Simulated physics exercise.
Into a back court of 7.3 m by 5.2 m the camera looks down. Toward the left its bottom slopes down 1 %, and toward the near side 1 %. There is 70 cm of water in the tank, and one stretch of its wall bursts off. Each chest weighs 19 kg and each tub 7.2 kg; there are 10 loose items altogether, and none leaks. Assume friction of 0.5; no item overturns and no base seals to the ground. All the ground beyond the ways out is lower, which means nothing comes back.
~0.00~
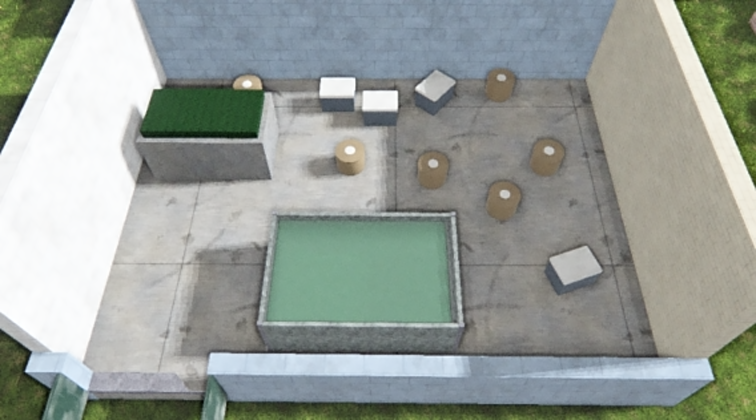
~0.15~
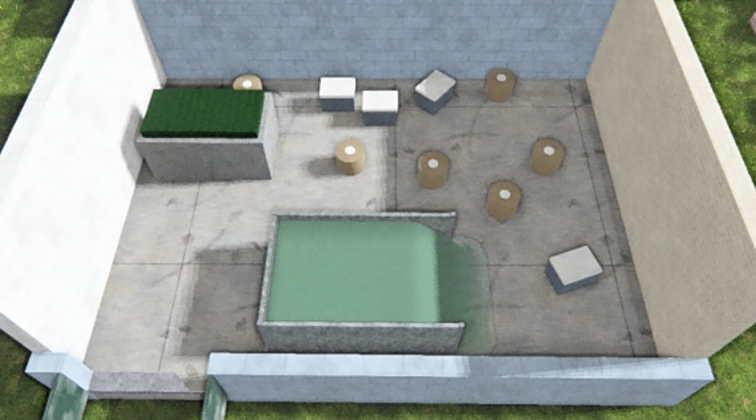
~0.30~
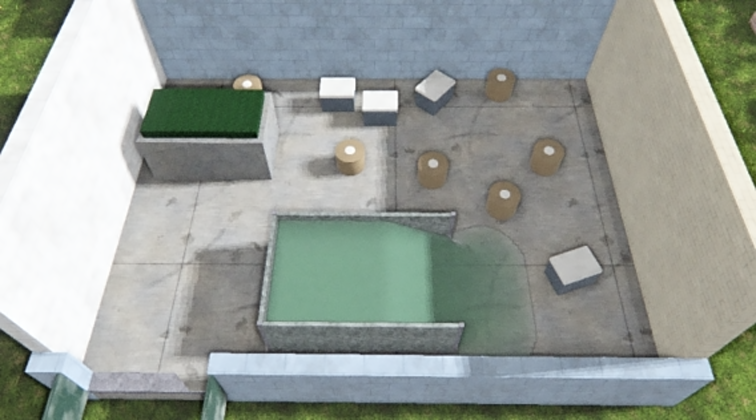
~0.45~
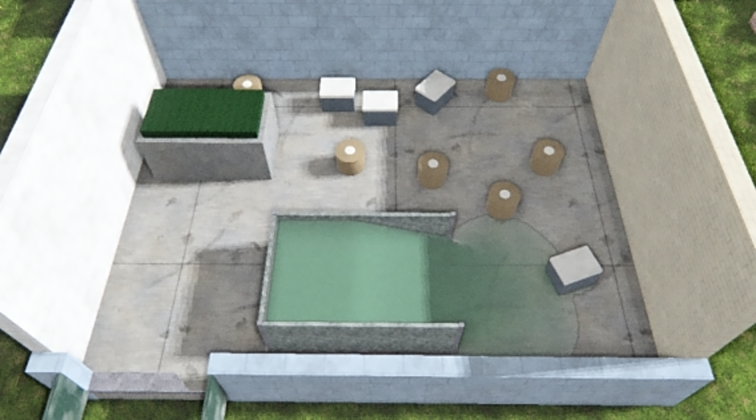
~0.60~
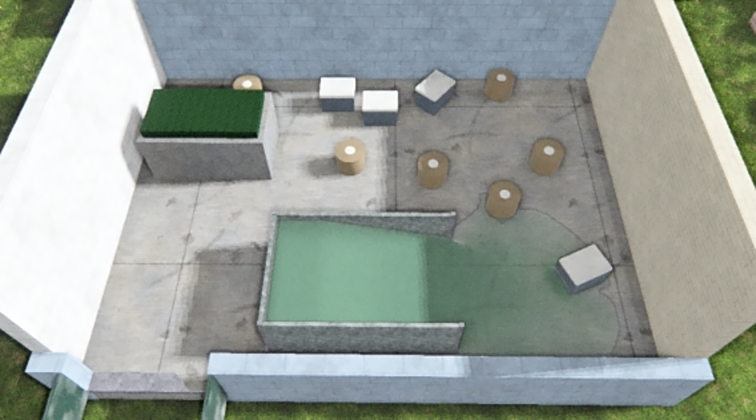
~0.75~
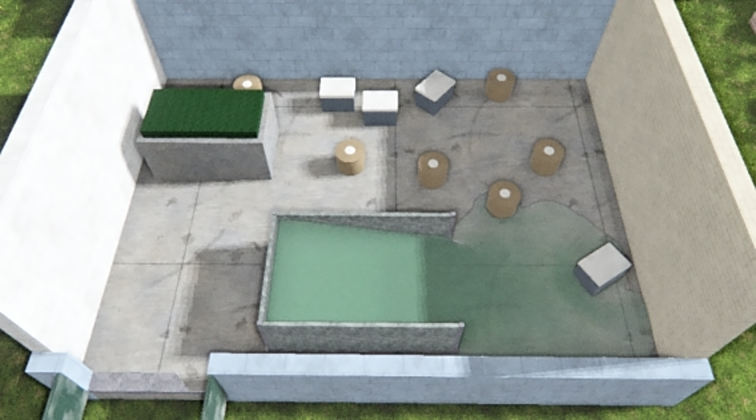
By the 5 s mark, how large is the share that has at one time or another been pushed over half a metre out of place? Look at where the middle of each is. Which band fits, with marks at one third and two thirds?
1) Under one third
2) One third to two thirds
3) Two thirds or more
Two thirds or more (3).
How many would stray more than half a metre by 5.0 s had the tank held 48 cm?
4.
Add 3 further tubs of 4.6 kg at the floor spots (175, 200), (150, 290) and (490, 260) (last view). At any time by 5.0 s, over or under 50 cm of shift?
Below, below, above.
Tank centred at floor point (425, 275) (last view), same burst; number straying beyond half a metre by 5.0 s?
That gives 5 of them.
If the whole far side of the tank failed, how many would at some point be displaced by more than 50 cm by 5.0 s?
So the tally would be 8.
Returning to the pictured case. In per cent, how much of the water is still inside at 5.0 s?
100 %.
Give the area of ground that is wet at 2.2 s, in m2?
Some 13 m2.
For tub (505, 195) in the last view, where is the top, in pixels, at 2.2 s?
Near (510, 158).
After 1.1 s 1 of 10 are over 50 cm from their spots; 0 afloat.
After 2.2 s 1 of 10 are over 50 cm from their spots; 1 afloat.
After 3.5 s 4 of 10 are over 50 cm from their spots; 3 afloat.
After 5.0 s 7 of 10 are over 50 cm from their spots, and 7 have been at some point; 5 afloat.
